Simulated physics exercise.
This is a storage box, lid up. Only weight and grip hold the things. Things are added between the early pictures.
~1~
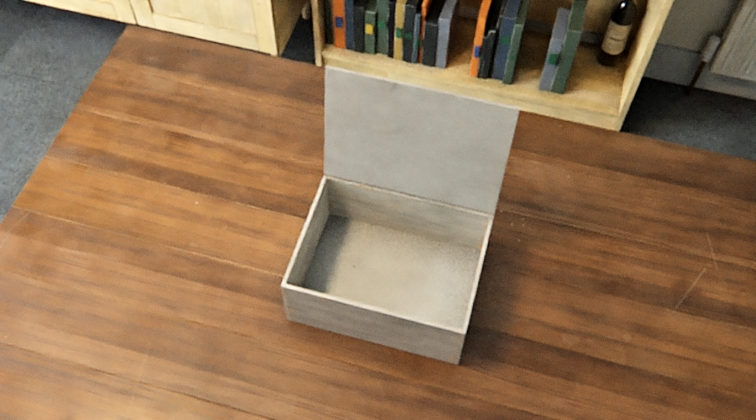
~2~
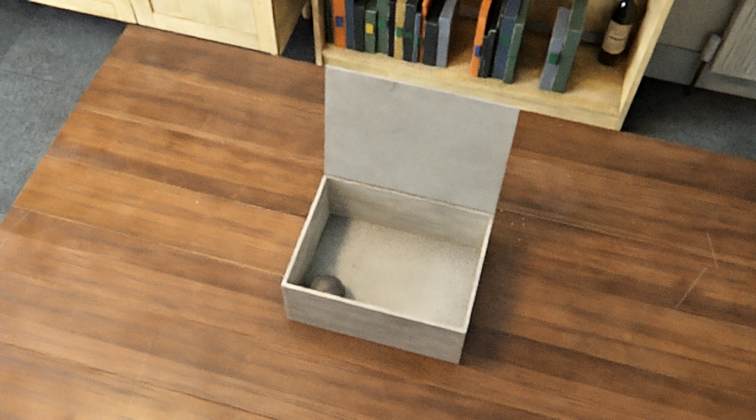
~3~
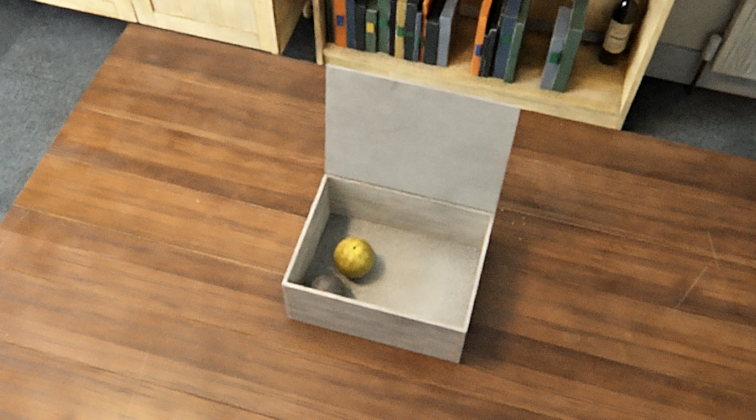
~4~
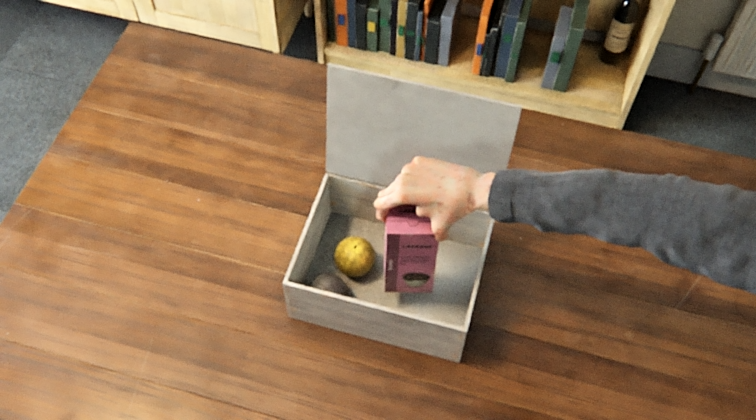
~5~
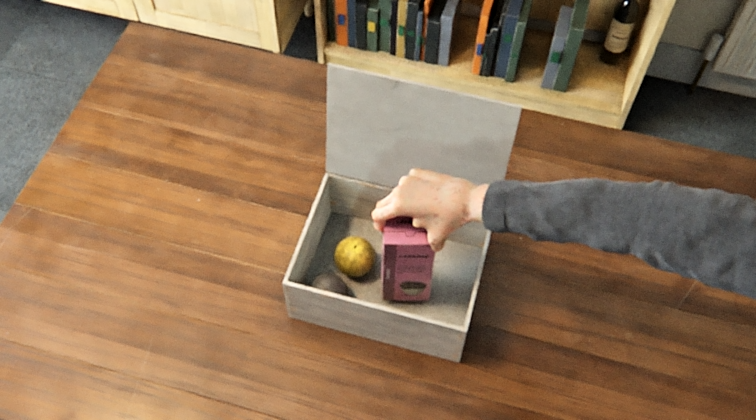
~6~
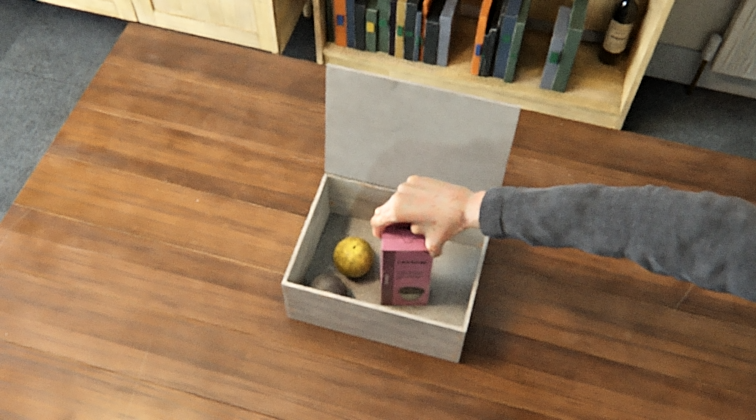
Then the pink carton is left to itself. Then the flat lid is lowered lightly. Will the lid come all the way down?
In the end the lid will not close.
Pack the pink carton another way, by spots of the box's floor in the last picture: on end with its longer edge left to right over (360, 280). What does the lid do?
Then it sits on the rim.
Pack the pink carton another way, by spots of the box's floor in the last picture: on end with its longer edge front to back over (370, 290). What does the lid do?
Then it closes.
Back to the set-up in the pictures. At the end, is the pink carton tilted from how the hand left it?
It stays as placed.
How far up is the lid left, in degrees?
Some 35° above the rim.
Then, 1.10 s after the last picture, lid starting down.
Then, 1.40 s after the last picture, lid 74° above the rim.
Then, 1.60 s after the last picture, lid 57° above the rim.
Then, 1.80 s after the last picture, lid 40° above the rim.
At rest, lid 36° above the rim; all 3 in place. Seen from the same camera at the end, pink carton near (405, 270).
